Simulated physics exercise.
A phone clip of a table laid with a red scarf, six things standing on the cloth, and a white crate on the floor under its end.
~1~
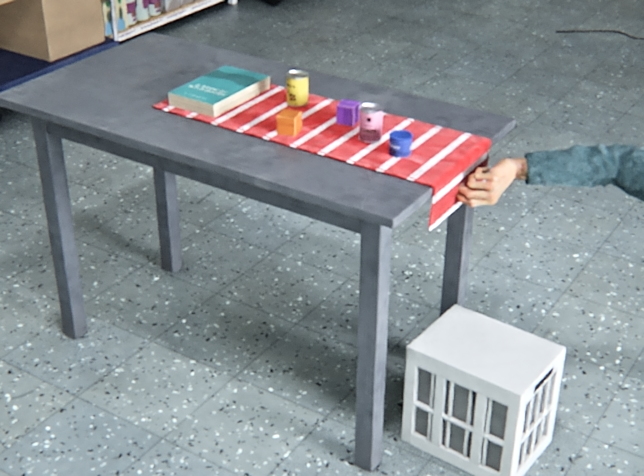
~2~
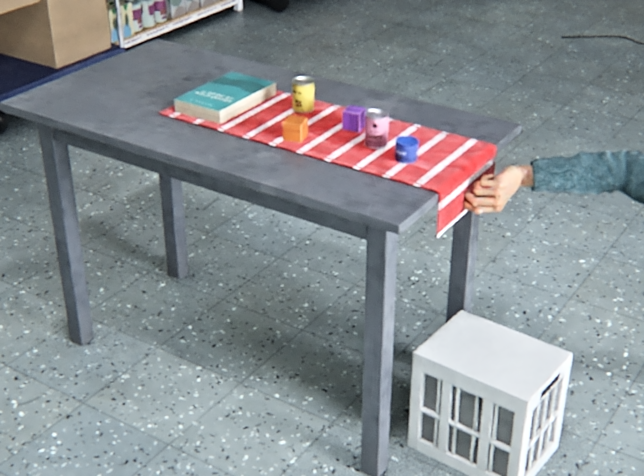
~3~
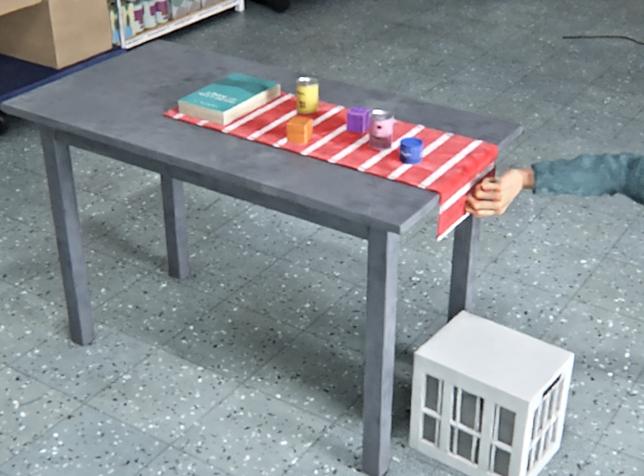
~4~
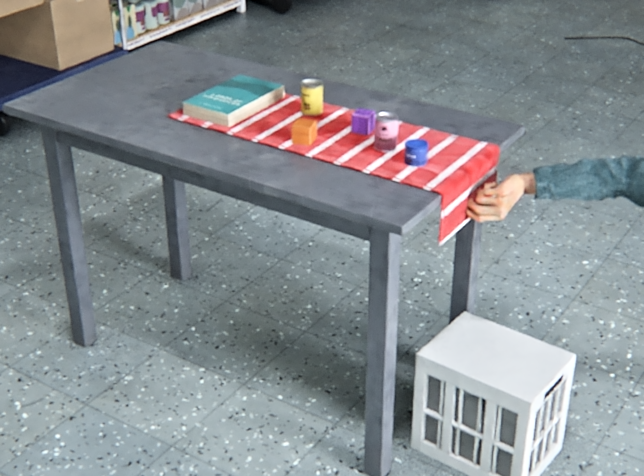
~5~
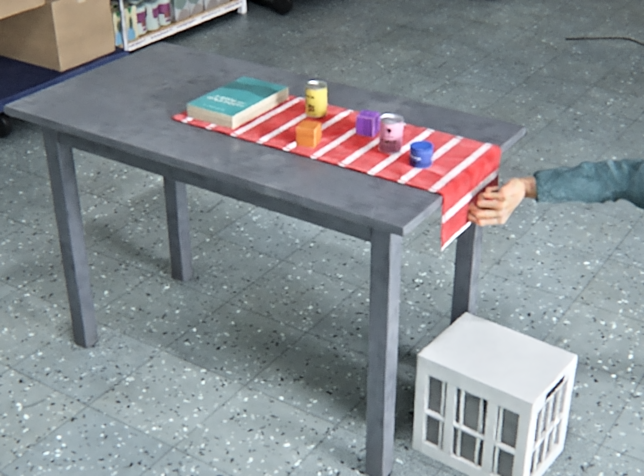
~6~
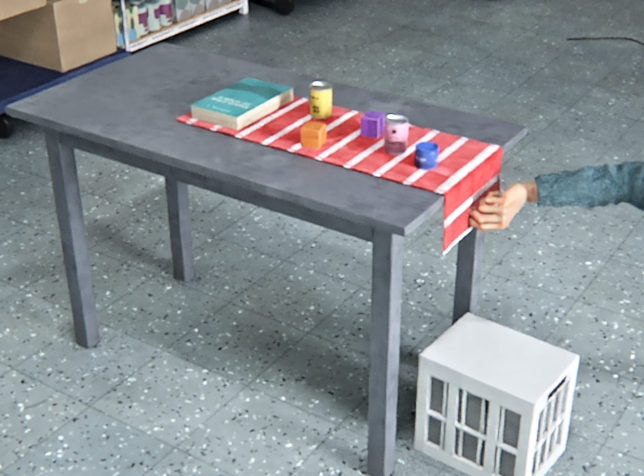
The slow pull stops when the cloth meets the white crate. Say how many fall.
The answer is three.
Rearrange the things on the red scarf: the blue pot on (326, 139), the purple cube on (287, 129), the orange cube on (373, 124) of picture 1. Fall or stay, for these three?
The blue pot falls; the purple cube stays on; the orange cube comes down.
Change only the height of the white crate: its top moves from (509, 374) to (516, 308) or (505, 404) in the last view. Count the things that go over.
In that case 1 and 4.
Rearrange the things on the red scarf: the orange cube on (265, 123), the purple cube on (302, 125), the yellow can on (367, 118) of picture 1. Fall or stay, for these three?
The orange cube remains up; the purple cube remains up; the yellow can tumbles off.
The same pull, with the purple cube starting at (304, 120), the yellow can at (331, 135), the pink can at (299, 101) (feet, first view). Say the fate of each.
The purple cube remains up, the yellow can is carried off, the pink can stays on.
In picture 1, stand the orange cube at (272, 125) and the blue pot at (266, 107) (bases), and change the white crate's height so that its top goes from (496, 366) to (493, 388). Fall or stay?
The orange cube remains up, the blue pot stays on.
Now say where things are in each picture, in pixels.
The first picture shows hem (429, 230); blue pot (401, 134); pink can (371, 108); purple cube (348, 103); orange cube (289, 113); yellow can (297, 74); top of the crate (496, 366).
The second picture shows hem (437, 238); blue pot (407, 140).
The third picture shows hem (437, 241); pink can (382, 115).
The fourth picture shows hem (439, 246); purple cube (363, 112); top of the crate (505, 373).
The fifth picture shows hem (441, 250); orange cube (309, 125).
The sixth picture shows hem (443, 255); blue pot (427, 146); pink can (396, 120); purple cube (373, 115); orange cube (313, 126); yellow can (321, 86).
Soon after, hem near (467, 310); blue pot and pink can gone.
After that, hem on the crate; blue pot, pink can and purple cube gone.
In the end, hem on the crate; blue pot, pink can and purple cube gone. Over the edge go three.
